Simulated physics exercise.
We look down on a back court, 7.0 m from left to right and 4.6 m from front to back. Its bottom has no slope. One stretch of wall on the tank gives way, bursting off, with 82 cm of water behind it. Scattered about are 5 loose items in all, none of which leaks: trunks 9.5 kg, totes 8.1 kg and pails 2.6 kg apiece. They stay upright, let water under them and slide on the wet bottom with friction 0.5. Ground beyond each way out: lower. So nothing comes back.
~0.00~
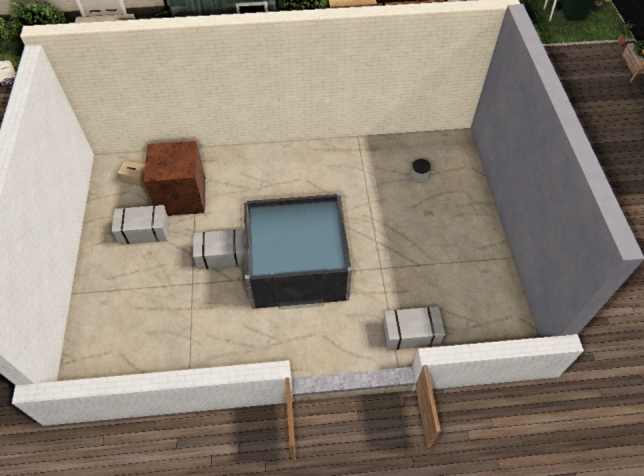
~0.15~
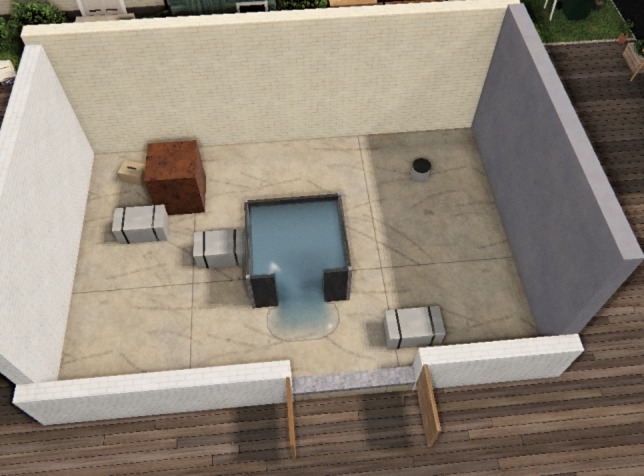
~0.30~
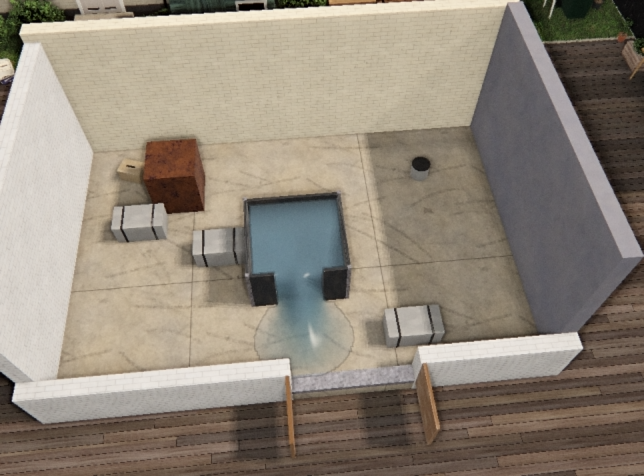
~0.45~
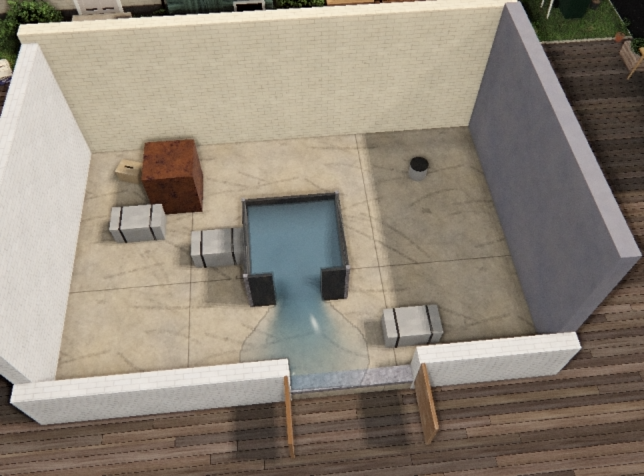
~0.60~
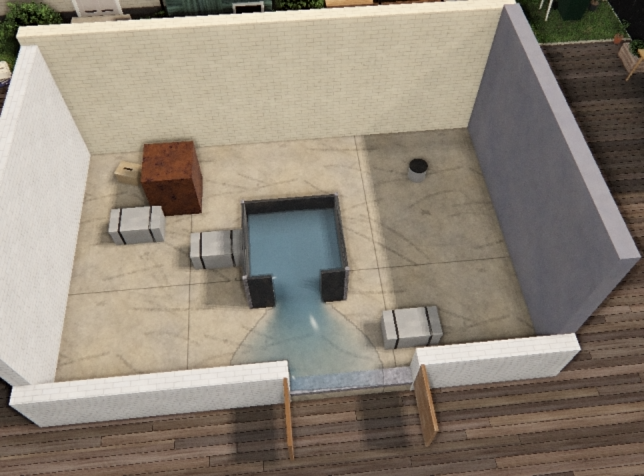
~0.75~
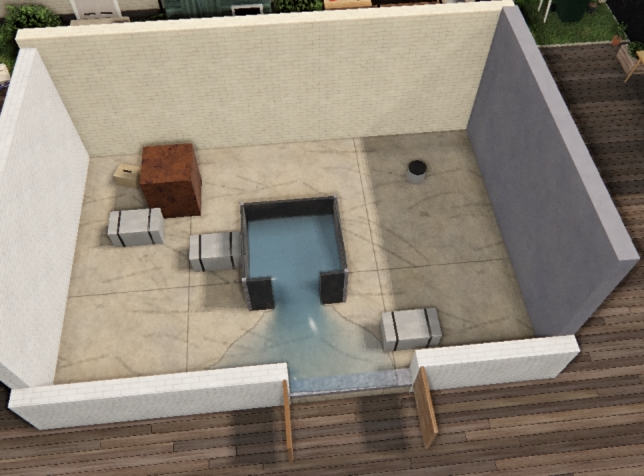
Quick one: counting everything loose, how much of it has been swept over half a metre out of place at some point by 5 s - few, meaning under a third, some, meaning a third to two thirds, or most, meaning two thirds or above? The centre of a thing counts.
My call is few.
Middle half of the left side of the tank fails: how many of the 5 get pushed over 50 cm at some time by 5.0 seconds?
In that case 3 of them.
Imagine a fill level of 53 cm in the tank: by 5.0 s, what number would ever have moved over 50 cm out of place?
In that case the number is 0.
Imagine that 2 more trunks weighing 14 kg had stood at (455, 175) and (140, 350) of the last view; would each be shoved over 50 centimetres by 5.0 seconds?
Within it, beyond it.
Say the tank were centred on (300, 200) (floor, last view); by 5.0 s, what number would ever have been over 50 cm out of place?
The count would be 1.
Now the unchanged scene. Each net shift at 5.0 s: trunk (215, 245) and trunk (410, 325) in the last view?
In turn: 0 cm, 0 cm.
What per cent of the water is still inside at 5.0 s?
Around 46 % of the water.
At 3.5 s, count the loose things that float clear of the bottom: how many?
The count is 0.
After 1.1 s 0 of 5 are over 50 cm from their spots; 0 afloat.
After 2.2 s 0 of 5 are over 50 cm from their spots; 0 afloat.
After 3.5 s 0 of 5 are over 50 cm from their spots; 0 afloat.
After 5.0 s 0 of 5 are over 50 cm from their spots, and 0 have been at some point; 0 afloat.
